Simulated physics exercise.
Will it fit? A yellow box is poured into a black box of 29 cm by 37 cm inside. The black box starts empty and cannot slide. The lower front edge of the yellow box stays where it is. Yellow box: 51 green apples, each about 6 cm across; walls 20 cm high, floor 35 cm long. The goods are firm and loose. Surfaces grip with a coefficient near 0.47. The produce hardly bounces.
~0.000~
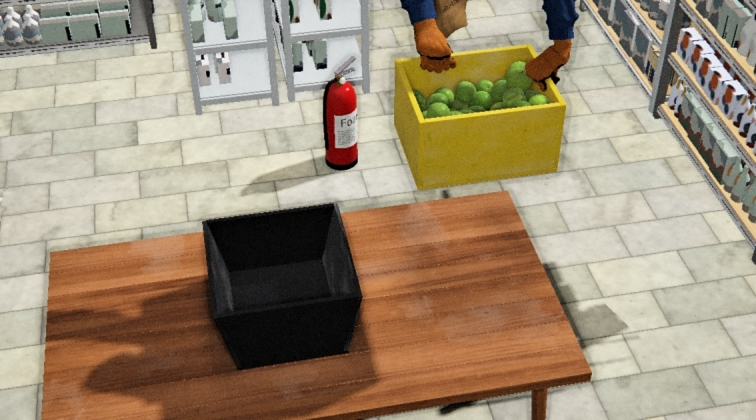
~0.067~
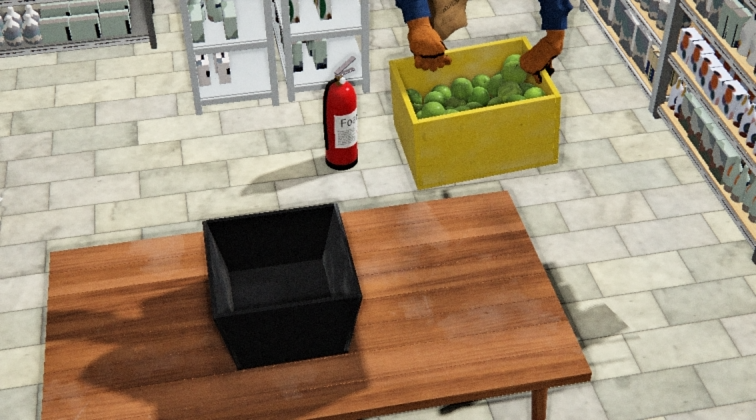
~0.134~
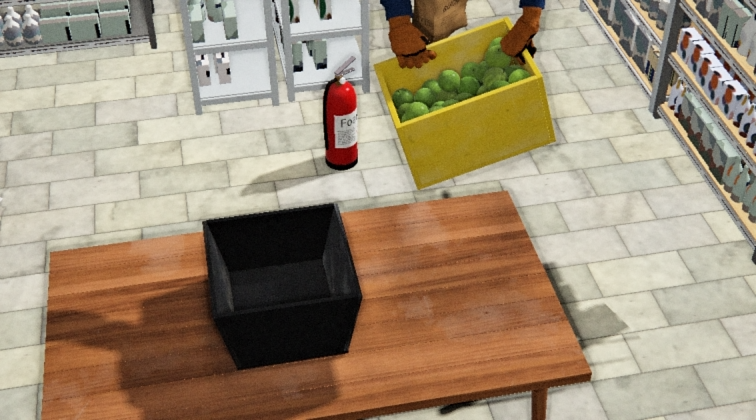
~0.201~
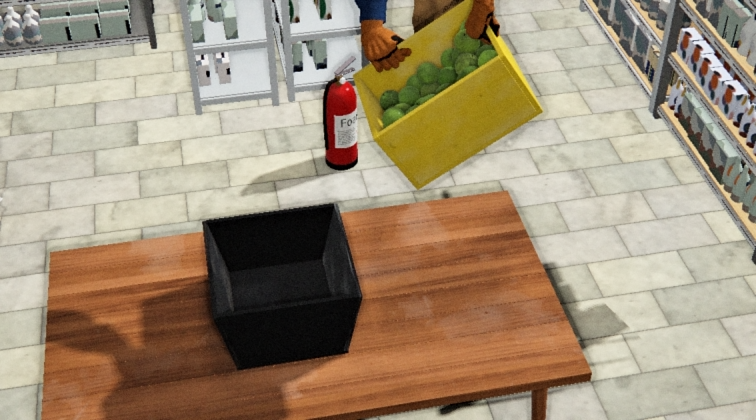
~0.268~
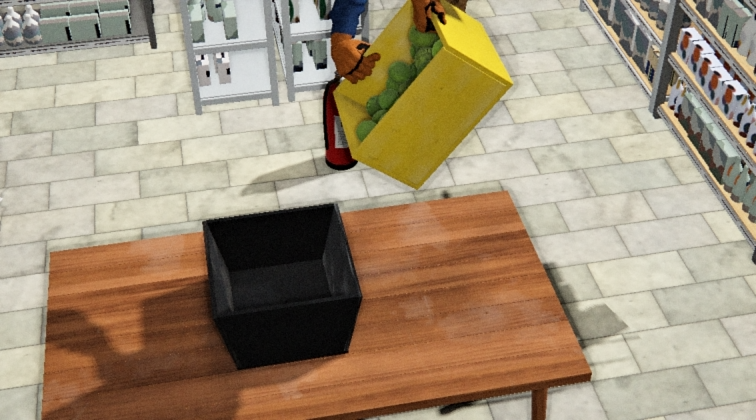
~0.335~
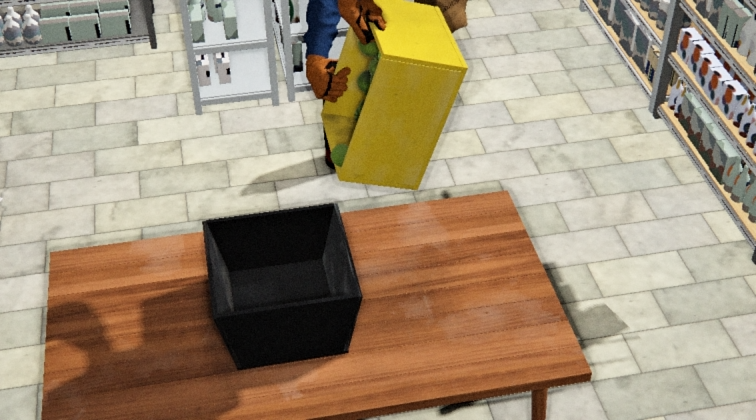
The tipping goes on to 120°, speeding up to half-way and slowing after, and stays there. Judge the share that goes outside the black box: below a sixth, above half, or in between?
From a sixth to a half of the green apples end outside the black box.
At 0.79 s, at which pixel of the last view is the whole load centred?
Near (258, 296).
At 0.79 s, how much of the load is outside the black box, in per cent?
Some 20 per cent by then.
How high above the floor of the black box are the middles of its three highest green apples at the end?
About 11 cm.
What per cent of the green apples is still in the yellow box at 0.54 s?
About 60 per cent.
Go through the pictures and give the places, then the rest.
In the first frame (places track the rim corner closest to us here), yellow box (424, 121); black box (218, 316); tipped 0°; all still inside.
Yellow box (418, 121); tipped 4°, in the second frame.
Yellow box (401, 125); tipped 16°, in the third frame.
Yellow box (378, 135); tipped 32°, in the fourth frame.
Yellow box (355, 153); tipped 52°, in the fifth frame.
Yellow box (340, 175); black box (218, 316); tipped 72°; all still inside, in the sixth frame.
After 0.54 s, tilt 118°; 31 still in the yellow box and 20 in the air.
After 0.79 s, tilt 120°; 1 still in the yellow box, 26 in the black box, 11 outside the black box and 13 in the air.
After 1.14 s, tilt 120°; 37 in the black box and 14 outside the black box.
Outcome (at 1.59 s), 37 in the black box and 14 outside the black box. Asked share, 14 of 51, 27 per cent.
